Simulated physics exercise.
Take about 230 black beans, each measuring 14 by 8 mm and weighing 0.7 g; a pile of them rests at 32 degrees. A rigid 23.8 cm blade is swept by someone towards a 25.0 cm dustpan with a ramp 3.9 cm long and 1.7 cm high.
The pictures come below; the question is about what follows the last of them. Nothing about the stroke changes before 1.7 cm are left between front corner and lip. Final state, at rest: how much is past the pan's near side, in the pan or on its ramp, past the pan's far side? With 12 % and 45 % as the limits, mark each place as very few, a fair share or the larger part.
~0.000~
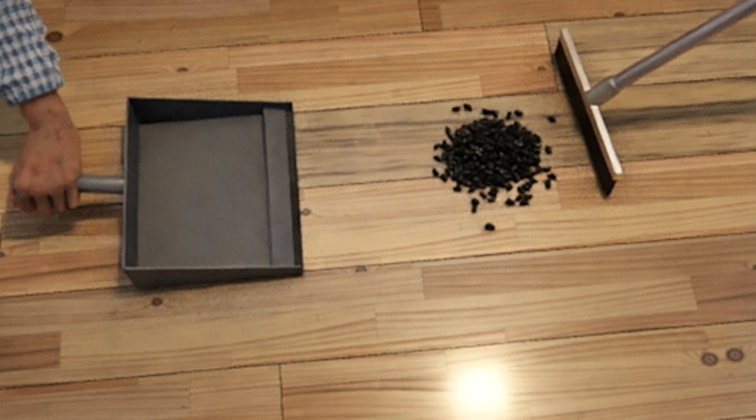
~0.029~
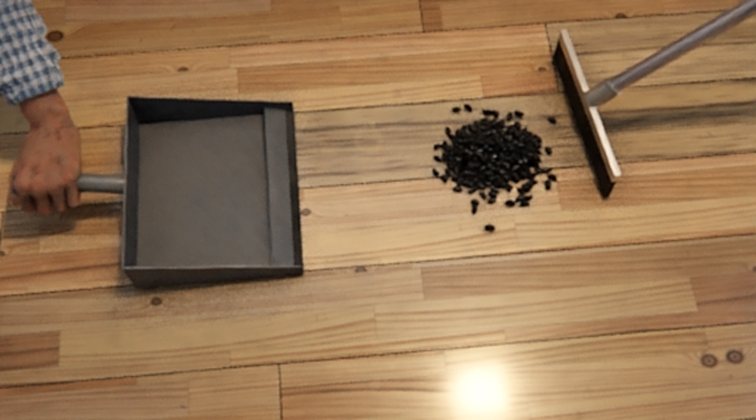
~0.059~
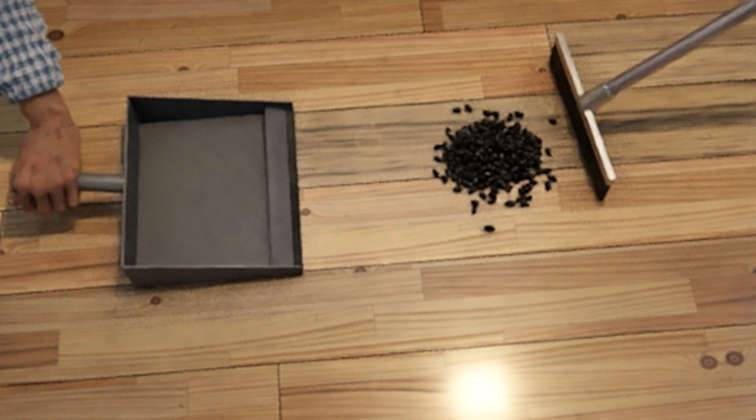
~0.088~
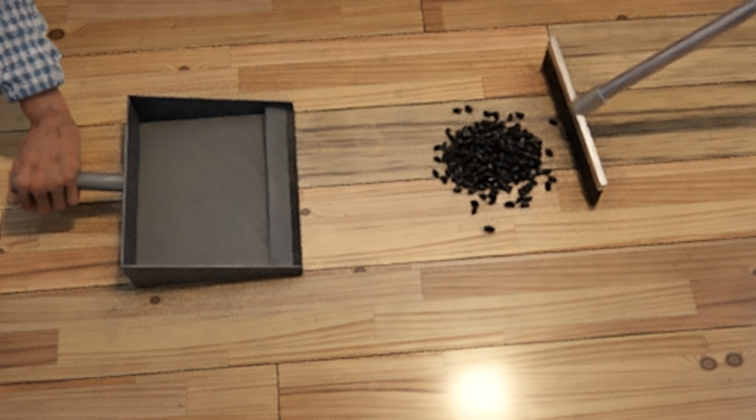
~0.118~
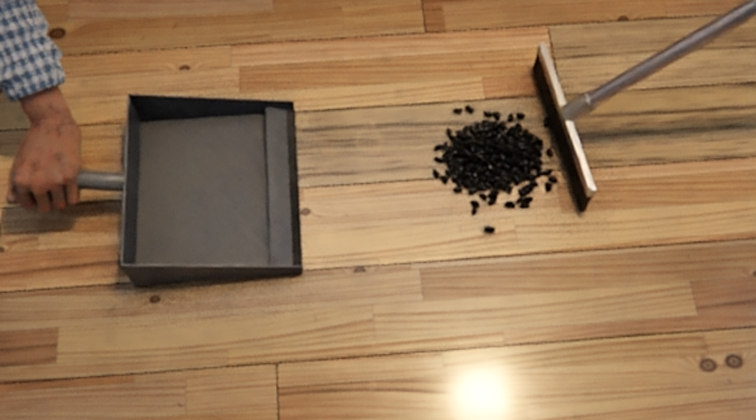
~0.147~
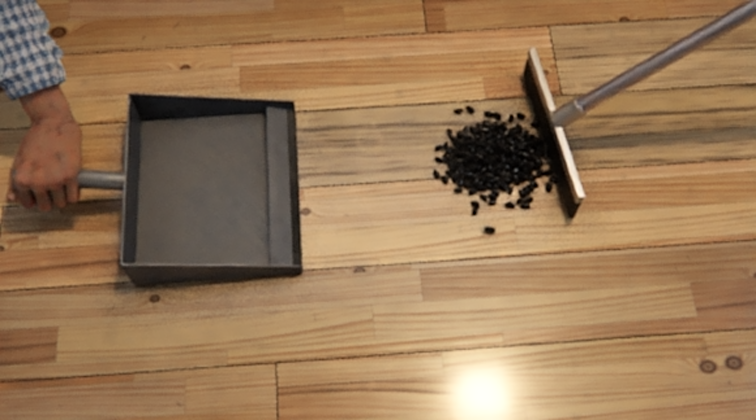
My call: Near side: A fair share; pan: A fair share; far side: Very few.
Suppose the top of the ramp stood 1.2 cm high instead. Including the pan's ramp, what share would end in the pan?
It would be roughly 35 percent.
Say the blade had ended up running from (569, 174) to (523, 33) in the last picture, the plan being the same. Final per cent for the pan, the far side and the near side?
Pan 10; far 15; near 0.
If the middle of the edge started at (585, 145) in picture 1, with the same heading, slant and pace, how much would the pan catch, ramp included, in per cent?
About 25 per cent.
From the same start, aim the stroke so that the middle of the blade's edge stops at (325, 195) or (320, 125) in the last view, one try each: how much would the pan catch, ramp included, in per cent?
Some 35 and 20 per cent.
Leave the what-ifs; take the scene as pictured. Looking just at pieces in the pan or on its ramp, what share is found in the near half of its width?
Something like 90 in a hundred.
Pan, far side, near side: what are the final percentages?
In per cent - near side 20, pan 30, far side 0.
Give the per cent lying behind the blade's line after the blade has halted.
Around 10 in a hundred.
Then, at 0.42 s, middle of the blade 20 cm from the lip; 0 % over the lip, far side 0 %, near side 0 %.
Then, at 0.61 s, middle of the blade 9 cm from the lip; 0 % over the lip, far side 0 %, near side 10 %.
After 0.91 s, middle of the blade 3 cm from the lip; 30 % over the lip, far side 0 %, near side 20 %.
By 3.0 s all is still; near side 20 %, pan 30 %, far side 0 %, in front of the lip or behind the blade 50 %.
